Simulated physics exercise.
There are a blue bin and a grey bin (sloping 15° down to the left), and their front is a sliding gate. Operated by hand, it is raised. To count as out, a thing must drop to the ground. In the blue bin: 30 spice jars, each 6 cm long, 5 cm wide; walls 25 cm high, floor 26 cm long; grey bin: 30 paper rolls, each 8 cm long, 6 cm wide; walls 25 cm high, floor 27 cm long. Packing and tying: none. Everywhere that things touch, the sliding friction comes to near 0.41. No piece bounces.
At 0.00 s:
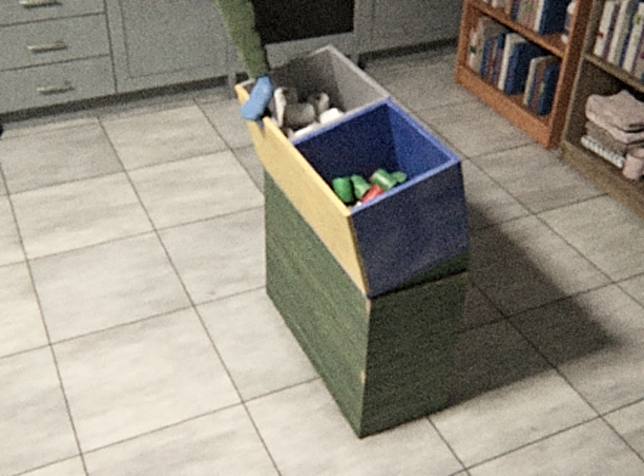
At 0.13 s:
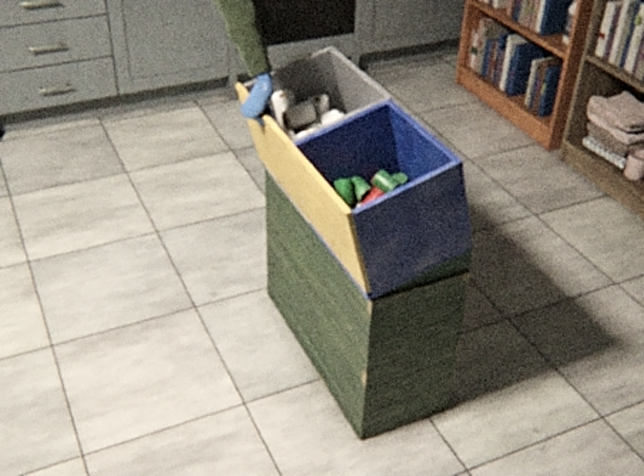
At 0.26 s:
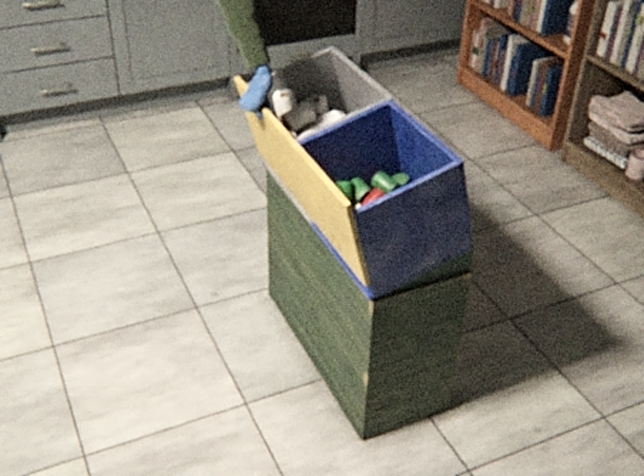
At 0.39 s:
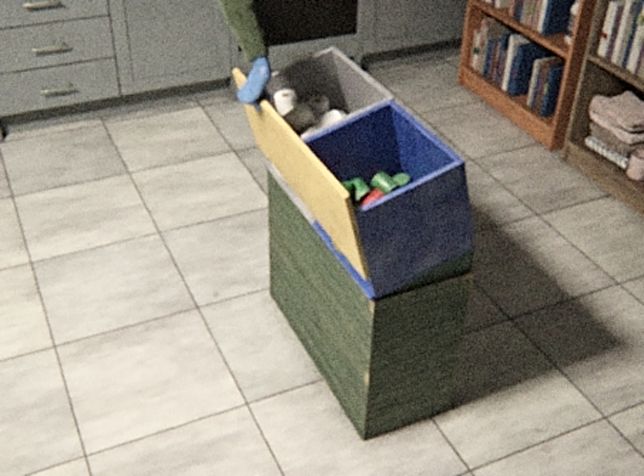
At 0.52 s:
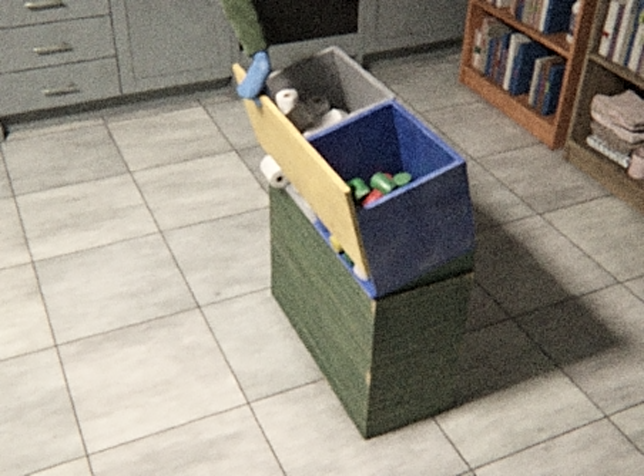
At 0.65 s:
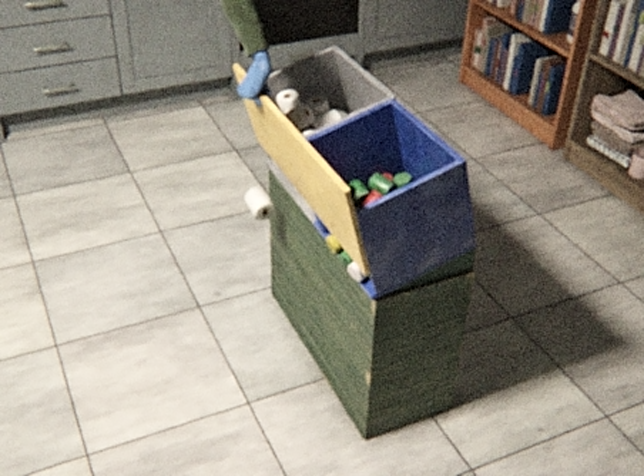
The clip opens on a grey bin of white rolls and a blue bin of small colourful items, side by side on a green base. A blue-gloved hand raises their shared yellow gate, widening the gap beneath; then a white roll drops out at the left while small items poke from the blue bin.
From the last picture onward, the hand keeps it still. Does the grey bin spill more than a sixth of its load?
No.
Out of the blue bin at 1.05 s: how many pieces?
About, blue bin: 0.
After 1.05 s, the blue bin has all 30 and the grey bin is down by 1 of 30.
After 1.55 s, the blue bin is down by 4 of 30 and the grey bin is down by 1 of 30.
After 2.25 s, the blue bin is down by 6 of 30 and the grey bin is down by 1 of 30.
Final count (at 3.14 s), the blue bin is down by 10 of 30 and the grey bin is down by 1 of 30. Asked share, 1 of 30, 3 per cent.
